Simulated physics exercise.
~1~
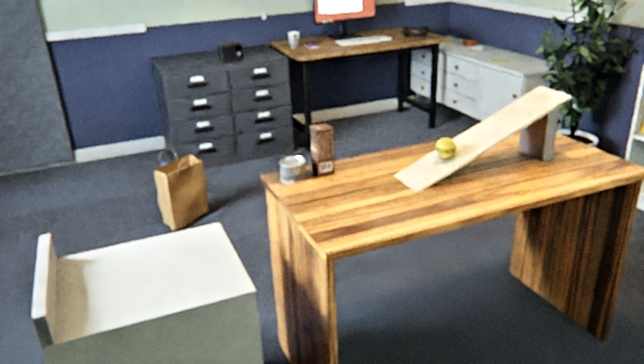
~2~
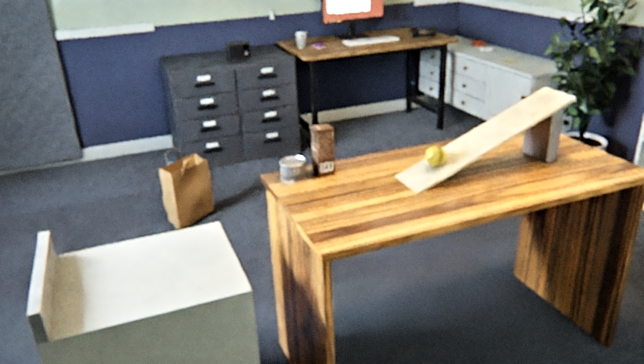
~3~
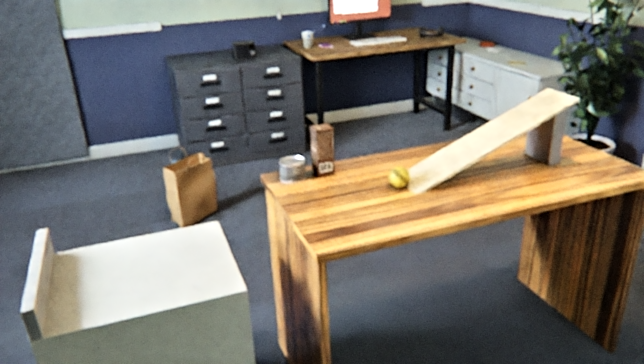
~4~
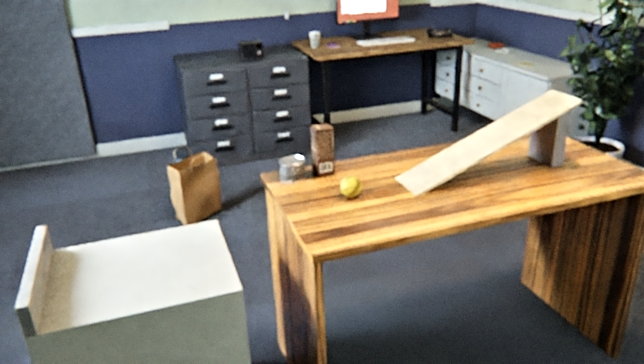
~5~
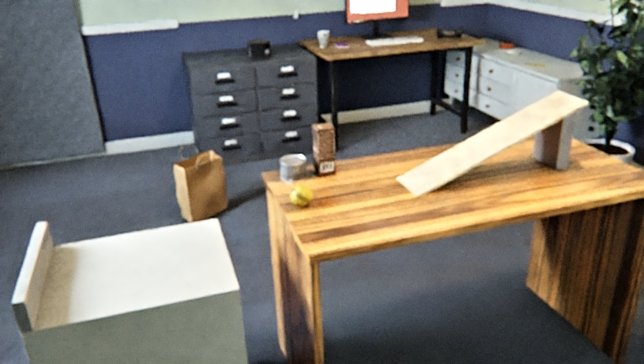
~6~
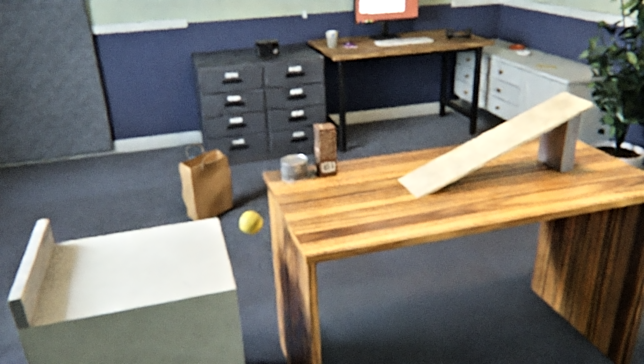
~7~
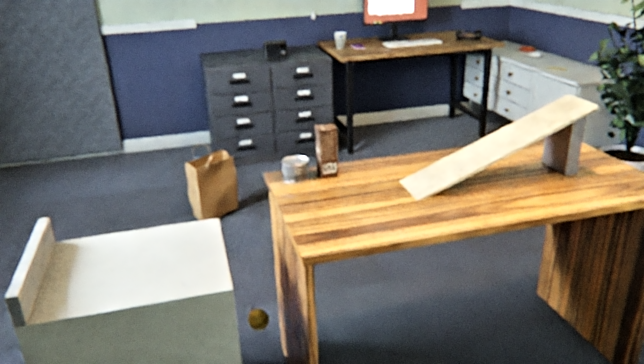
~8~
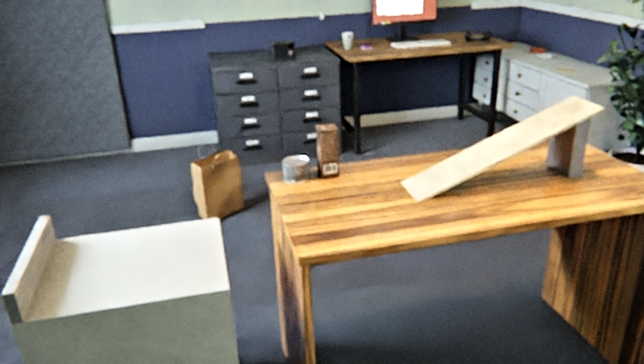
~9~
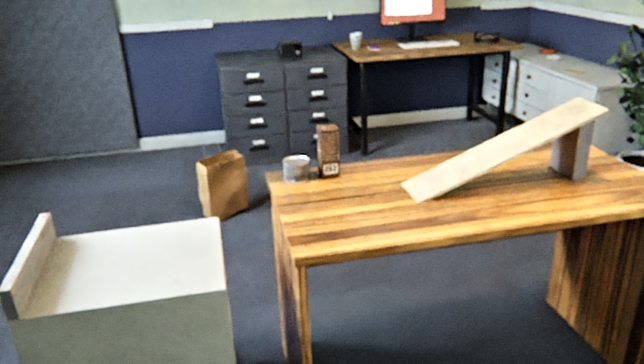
We see a yellow ball roll down a ramp on a wooden table and leftward past a grey tub and brown carton, then off the table's edge, dropping into the gap before a lower white-topped cabinet and out of view, while the tub and carton stay in place.
